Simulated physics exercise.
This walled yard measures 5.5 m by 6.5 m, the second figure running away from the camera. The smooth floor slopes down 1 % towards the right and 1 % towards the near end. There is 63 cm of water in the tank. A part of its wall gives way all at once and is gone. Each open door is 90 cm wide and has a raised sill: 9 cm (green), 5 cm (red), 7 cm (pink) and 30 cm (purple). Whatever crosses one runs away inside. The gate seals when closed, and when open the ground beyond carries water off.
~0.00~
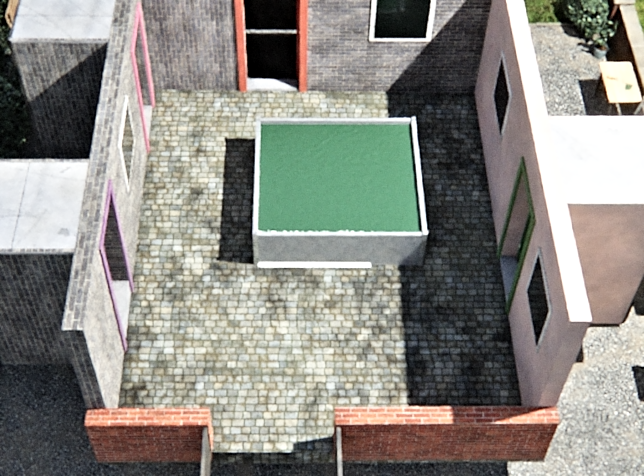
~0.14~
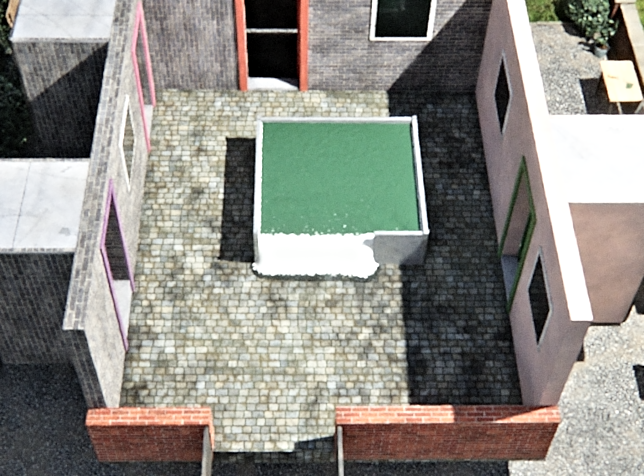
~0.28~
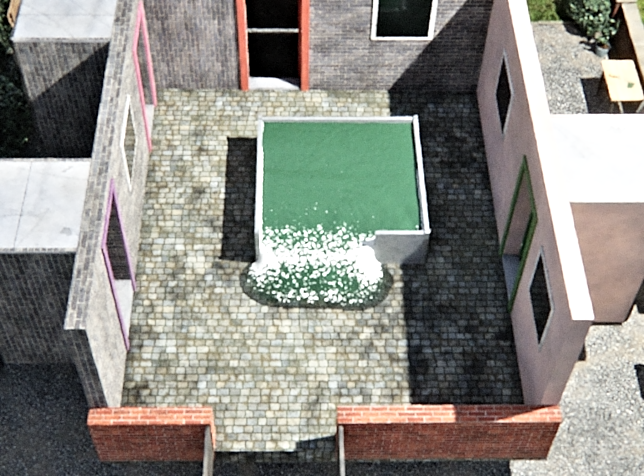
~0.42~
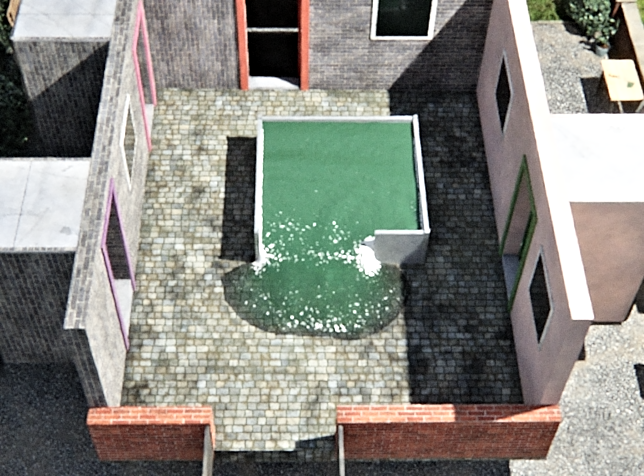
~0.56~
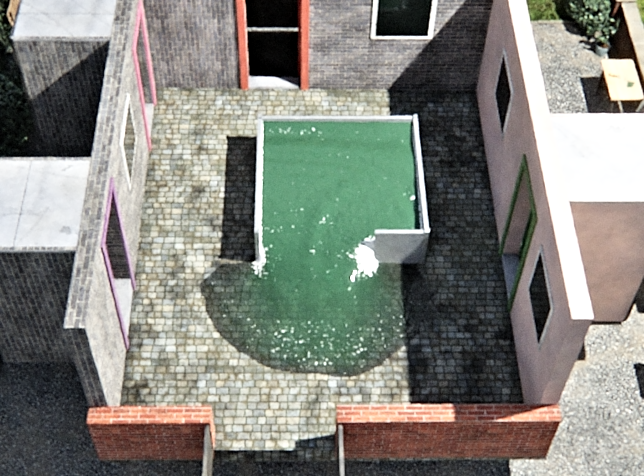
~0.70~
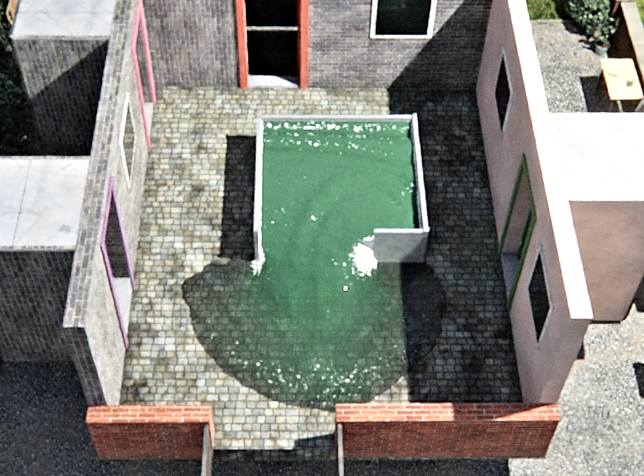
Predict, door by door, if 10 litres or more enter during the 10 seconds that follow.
Within that time: At the green door it stays under the limit; at the red door it does not reach the limit; at the pink door it stays under the limit; at the purple door it stays under the limit.
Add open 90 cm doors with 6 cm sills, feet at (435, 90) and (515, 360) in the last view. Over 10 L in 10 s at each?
In turn: Over, above.
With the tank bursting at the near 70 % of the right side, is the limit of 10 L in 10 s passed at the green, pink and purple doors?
Against that limit: Green over, pink past it, purple under.
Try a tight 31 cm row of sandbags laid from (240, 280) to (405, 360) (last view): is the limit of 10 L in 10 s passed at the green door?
Against that limit: Green over.
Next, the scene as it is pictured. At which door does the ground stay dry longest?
Last comes the red one.
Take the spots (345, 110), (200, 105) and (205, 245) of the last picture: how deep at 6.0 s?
About 0, 0 and 3 cm.
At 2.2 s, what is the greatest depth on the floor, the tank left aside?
Up to some 47 cm.
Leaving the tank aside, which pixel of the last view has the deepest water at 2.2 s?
Near (131, 432).
After 1.4 s water covers 35 % of the floor and is deepest (34 cm) near (306, 267); green door not reached, red door not reached, pink door not reached, purple door not reached.
After 2.2 s water covers 40 % of the floor and is deepest (47 cm) near (131, 432); green door not reached, red door not reached, pink door not reached, purple door 5 cm at the sill, 0 L in.
After 3.5 s water covers 50 % of the floor and is deepest (30 cm) near (521, 431); green door 6 cm at the sill, 0 L in, red door not reached, pink door not reached, purple door 11 cm at the sill, 0 L in.
After 6.0 s water covers 80 % of the floor and is deepest (18 cm) near (472, 97); green door 6 cm at the sill, 0 L in, red door not reached, pink door 1 cm at the sill, 0 L in, purple door 6 cm at the sill, 0 L in.
After 10.0 s water covers 95 % of the floor and is deepest (12 cm) near (508, 431); green door 4 cm at the sill, 0 L in, red door 5 cm at the sill, 1 L in, pink door 3 cm at the sill, 0 L in, purple door 3 cm at the sill, 0 L in.
